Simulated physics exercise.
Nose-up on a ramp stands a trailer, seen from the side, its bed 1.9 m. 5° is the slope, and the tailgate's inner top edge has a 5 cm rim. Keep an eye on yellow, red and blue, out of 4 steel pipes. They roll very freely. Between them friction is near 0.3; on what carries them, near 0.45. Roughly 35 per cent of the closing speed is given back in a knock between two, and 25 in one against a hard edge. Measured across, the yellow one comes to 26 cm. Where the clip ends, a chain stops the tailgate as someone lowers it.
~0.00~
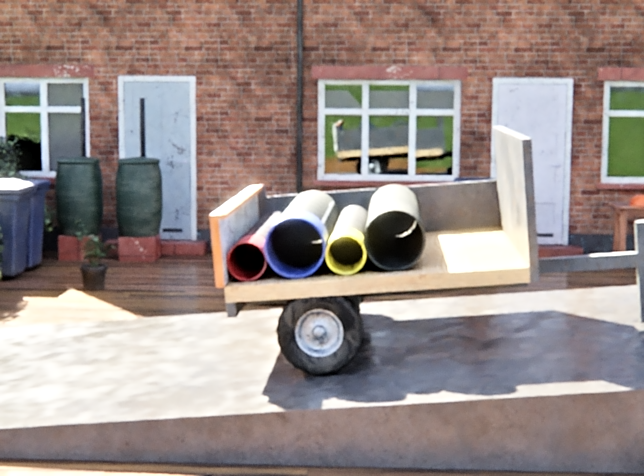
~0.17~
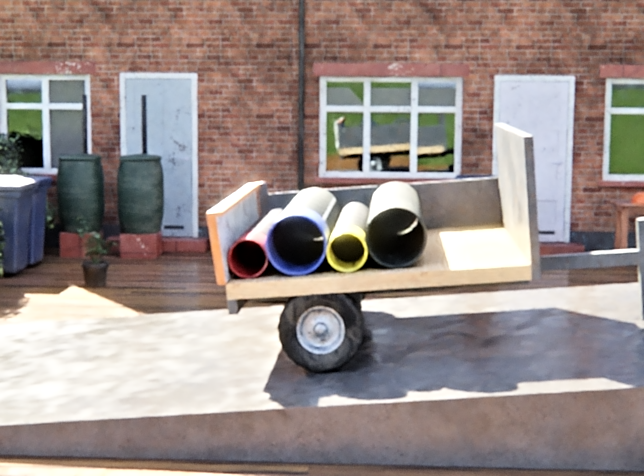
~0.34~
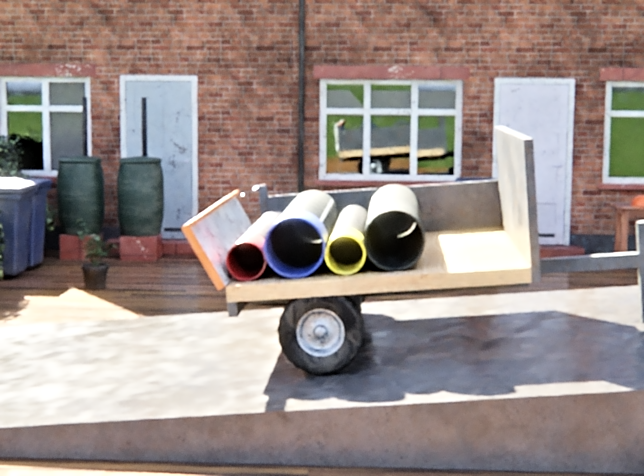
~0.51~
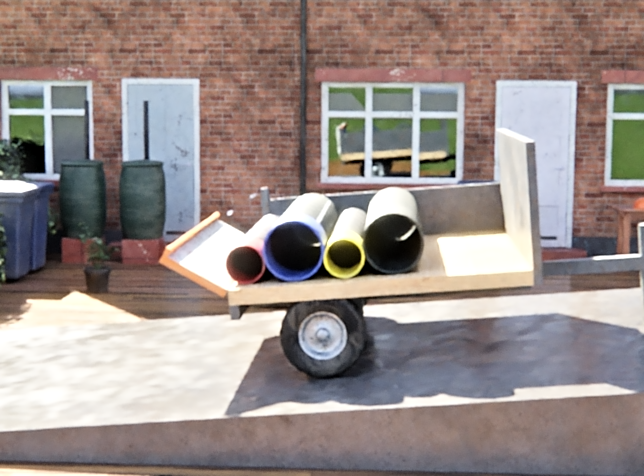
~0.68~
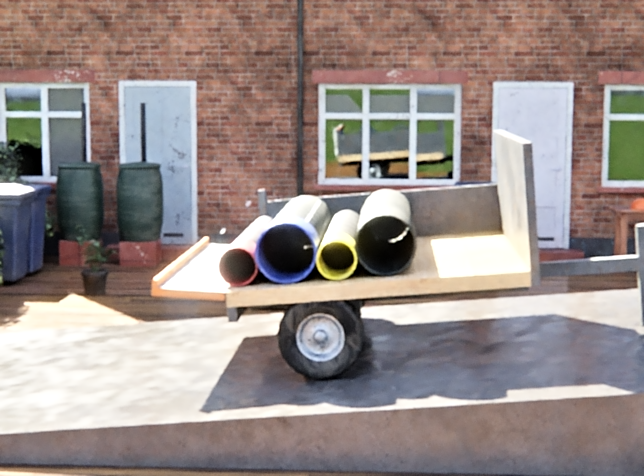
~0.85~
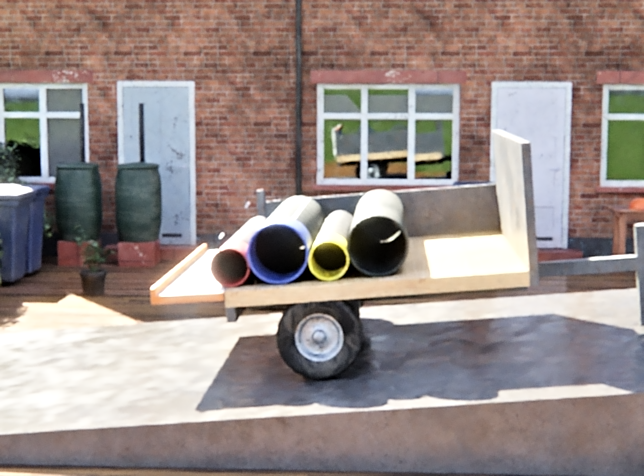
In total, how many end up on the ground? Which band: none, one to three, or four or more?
Band: None.
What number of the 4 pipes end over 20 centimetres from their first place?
In all, 4.
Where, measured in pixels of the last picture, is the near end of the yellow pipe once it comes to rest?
Roughly (273, 265).
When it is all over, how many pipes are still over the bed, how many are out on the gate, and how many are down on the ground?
First 2, then 2, and last 0.
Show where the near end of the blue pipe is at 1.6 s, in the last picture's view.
Near (231, 257).
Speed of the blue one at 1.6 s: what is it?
Near 0.5 m/s.
After 1.6 s, yellow is on the bed, 35 cm short of the hinge, rolling left; red is on the gate, 30 cm past the hinge, rolling left; blue is on the bed, 5 cm short of the hinge, rolling left; 0 of 4 are out.
At rest (2.4 s), yellow is on the bed, 30 cm short of the hinge; red is on the gate, 35 cm past the hinge; blue is on the gate, 5 cm past the hinge; 0 of 4 are out.
